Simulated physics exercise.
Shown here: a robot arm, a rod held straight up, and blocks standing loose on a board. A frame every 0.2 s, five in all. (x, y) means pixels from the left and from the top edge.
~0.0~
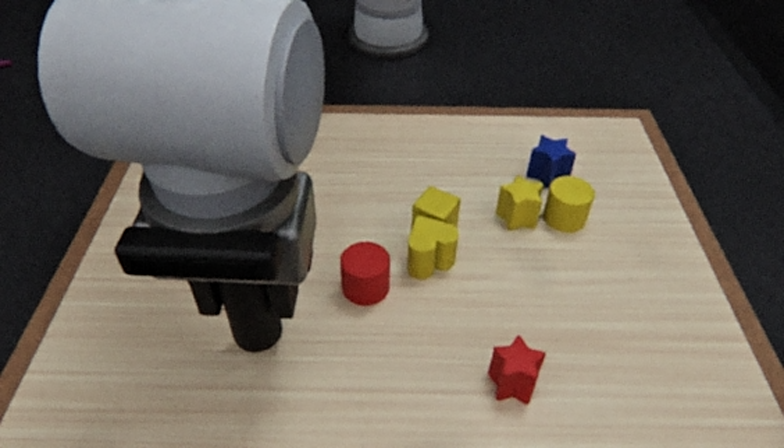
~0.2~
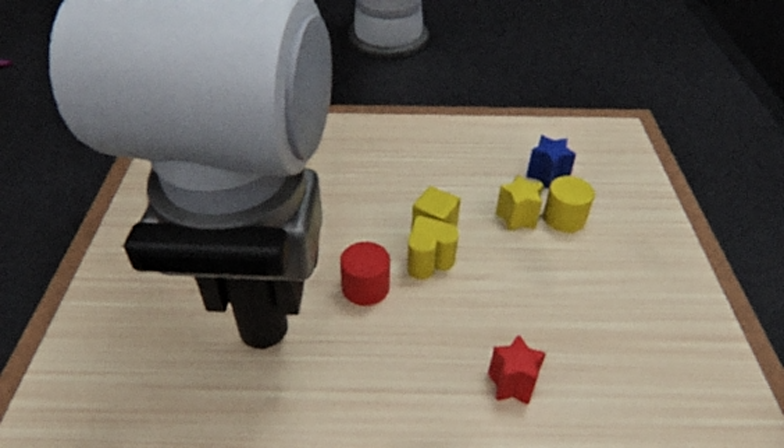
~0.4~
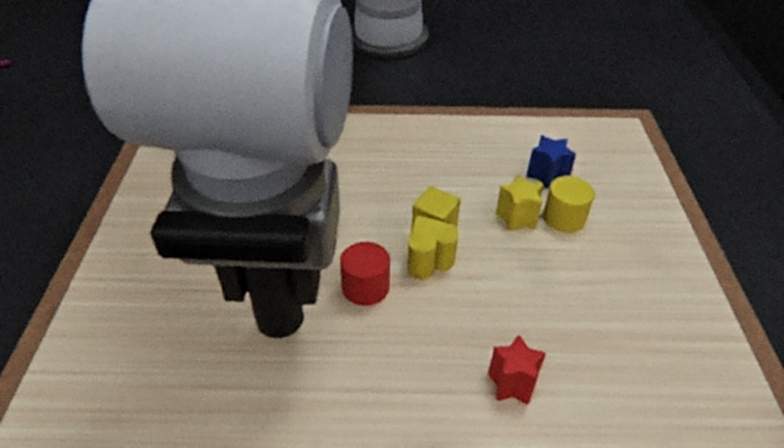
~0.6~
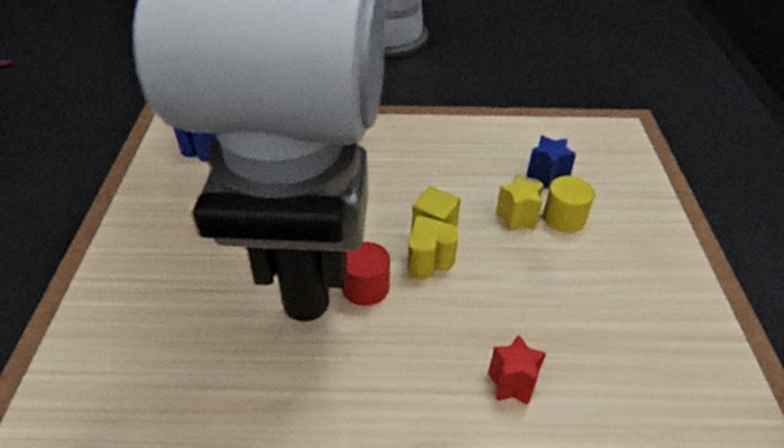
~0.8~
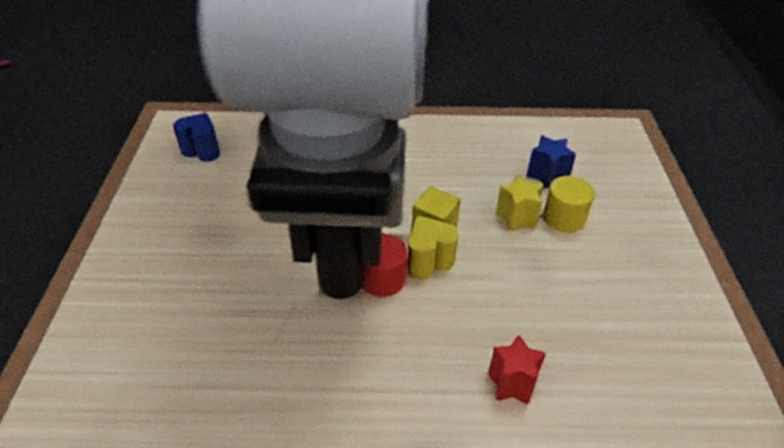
A pale wooden board with a brown edge lies on a dark surface, seen from above at an angle by a still camera. A white and black robot arm holds an upright black rod at the left, with a red disc, yellow blocks, a blue star and a red star to its right. The rod slides right and slightly away, nudging the disc toward the yellow heart, while a blue block is uncovered behind.
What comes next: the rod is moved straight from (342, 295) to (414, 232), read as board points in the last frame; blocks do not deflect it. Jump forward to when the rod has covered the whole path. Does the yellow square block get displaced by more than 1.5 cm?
It seems so.
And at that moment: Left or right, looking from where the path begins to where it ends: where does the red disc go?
Off to the right side.
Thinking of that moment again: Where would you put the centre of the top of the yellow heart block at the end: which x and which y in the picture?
It is going to be at (494, 230).
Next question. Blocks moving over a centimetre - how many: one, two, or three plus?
It should be three or more.
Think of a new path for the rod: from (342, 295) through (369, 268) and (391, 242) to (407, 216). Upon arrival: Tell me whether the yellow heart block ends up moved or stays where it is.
It will end up elsewhere.
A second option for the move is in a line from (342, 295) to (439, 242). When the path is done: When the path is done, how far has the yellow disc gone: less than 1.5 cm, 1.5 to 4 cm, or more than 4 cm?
If I had to pick, the yellow disc travels less than 1.5 cm here.
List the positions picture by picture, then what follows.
Lower end of the rod at (258, 332), tops of blocks, red disc at (365, 258), yellow heart block at (431, 233), yellow square block at (437, 201), in the first picture.
Rod at (264, 329), blocks as before, in the second picture.
Rod at (280, 319), blocks as before, in the third picture.
Rod at (306, 303), blocks as before, in the fourth picture.
Rod at (341, 282), red disc at (383, 250), yellow heart block at (431, 233), yellow square block at (437, 201), in the fifth picture.
On the path given first. One third of the way, rod at (368, 260); red disc at (414, 240); yellow heart block at (456, 231), turned 35° anticlockwise.
Two thirds of the way, rod at (394, 239); red disc at (439, 230); yellow heart block at (483, 229), turned 30° anticlockwise.
At the end, rod at (415, 219); red disc at (449, 226); yellow heart block at (494, 230), turned 20° anticlockwise; yellow square block at (456, 190).
